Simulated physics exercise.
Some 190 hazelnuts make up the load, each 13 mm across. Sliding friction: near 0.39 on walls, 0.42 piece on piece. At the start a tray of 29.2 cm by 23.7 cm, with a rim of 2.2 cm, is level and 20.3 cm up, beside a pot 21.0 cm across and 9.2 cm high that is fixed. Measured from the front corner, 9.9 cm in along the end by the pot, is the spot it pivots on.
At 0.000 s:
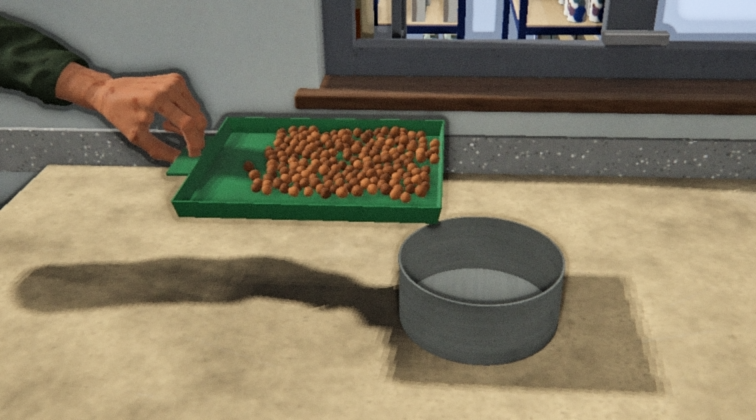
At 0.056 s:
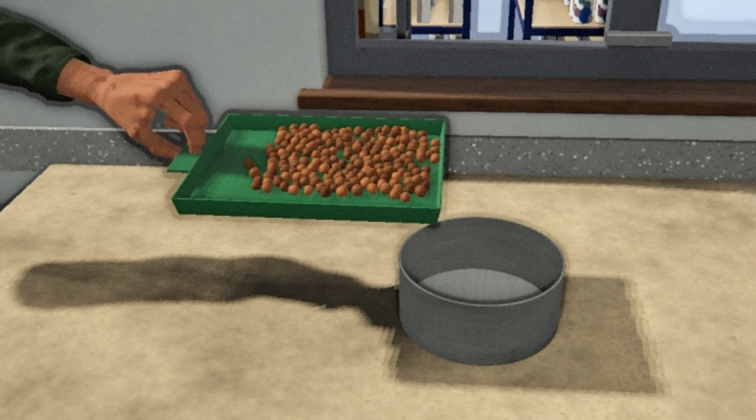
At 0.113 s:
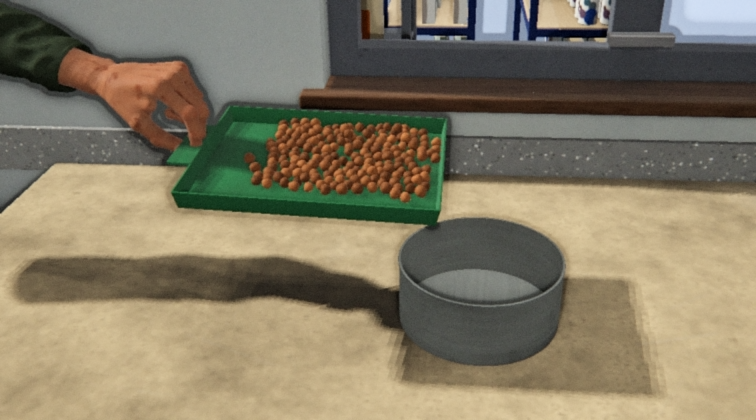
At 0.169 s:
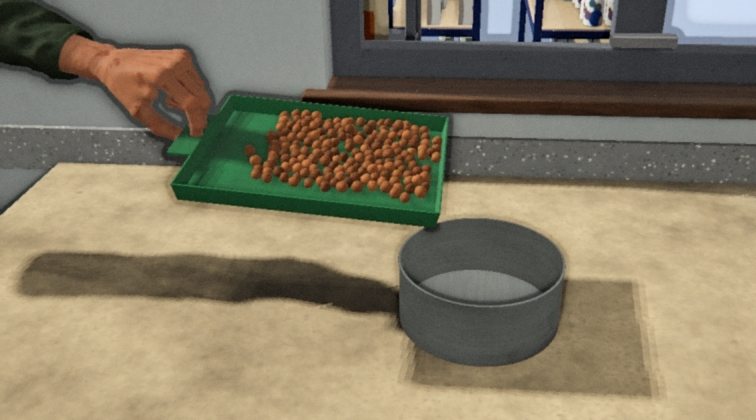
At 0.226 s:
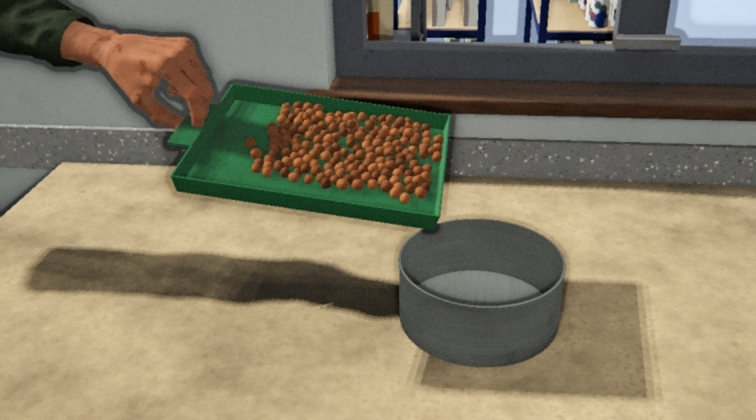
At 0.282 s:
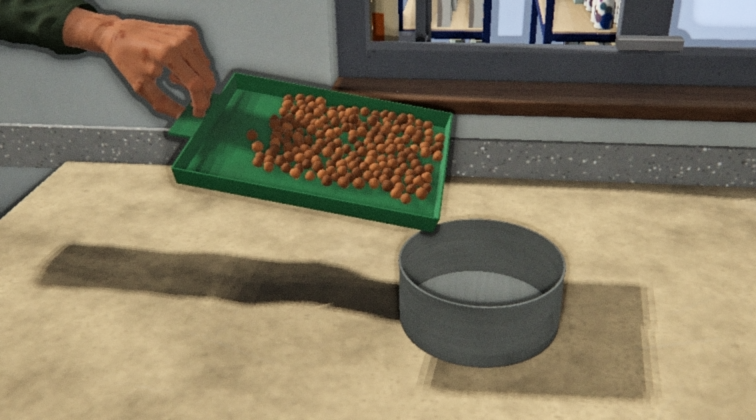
Green tray of hazelnuts tilting gradually down to the right as a hand raises its left end beside a round grey pot.
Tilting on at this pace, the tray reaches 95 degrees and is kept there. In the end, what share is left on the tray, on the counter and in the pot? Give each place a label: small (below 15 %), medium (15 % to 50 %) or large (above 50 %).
Shares by place: Left on the tray small, counter large, pot medium.
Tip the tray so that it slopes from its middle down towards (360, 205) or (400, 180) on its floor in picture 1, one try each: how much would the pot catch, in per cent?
Around 30 % for the first direction, around 80 % for the second.
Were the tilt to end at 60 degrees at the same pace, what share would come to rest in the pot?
Roughly 0 percent.
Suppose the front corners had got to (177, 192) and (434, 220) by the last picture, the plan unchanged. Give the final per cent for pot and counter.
You'd end with pot at 20 and counter at 80.
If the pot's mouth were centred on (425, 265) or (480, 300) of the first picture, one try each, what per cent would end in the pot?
Roughly 75 and 100 percent.
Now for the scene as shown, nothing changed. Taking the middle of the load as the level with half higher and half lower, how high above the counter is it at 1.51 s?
Median height: Approx. 26 cm.
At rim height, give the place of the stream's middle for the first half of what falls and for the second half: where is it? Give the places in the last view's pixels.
Near (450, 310) at first, near (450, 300) afterwards.
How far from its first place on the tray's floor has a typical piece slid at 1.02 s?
It has moved some 6 cm from its start.
After 1.02 s, tilt 51 degrees; the tray holds 100 %, the pot 0 %.
After 1.51 s, tilt 77 degrees; the tray holds 100 %, the pot 0 %.
Then, at 2.07 s, tilt 95 degrees; the tray holds 5 %, the pot 40 %.
In the end, at 3.2 s, tray 0 %, counter 60 %, pot 40 %.
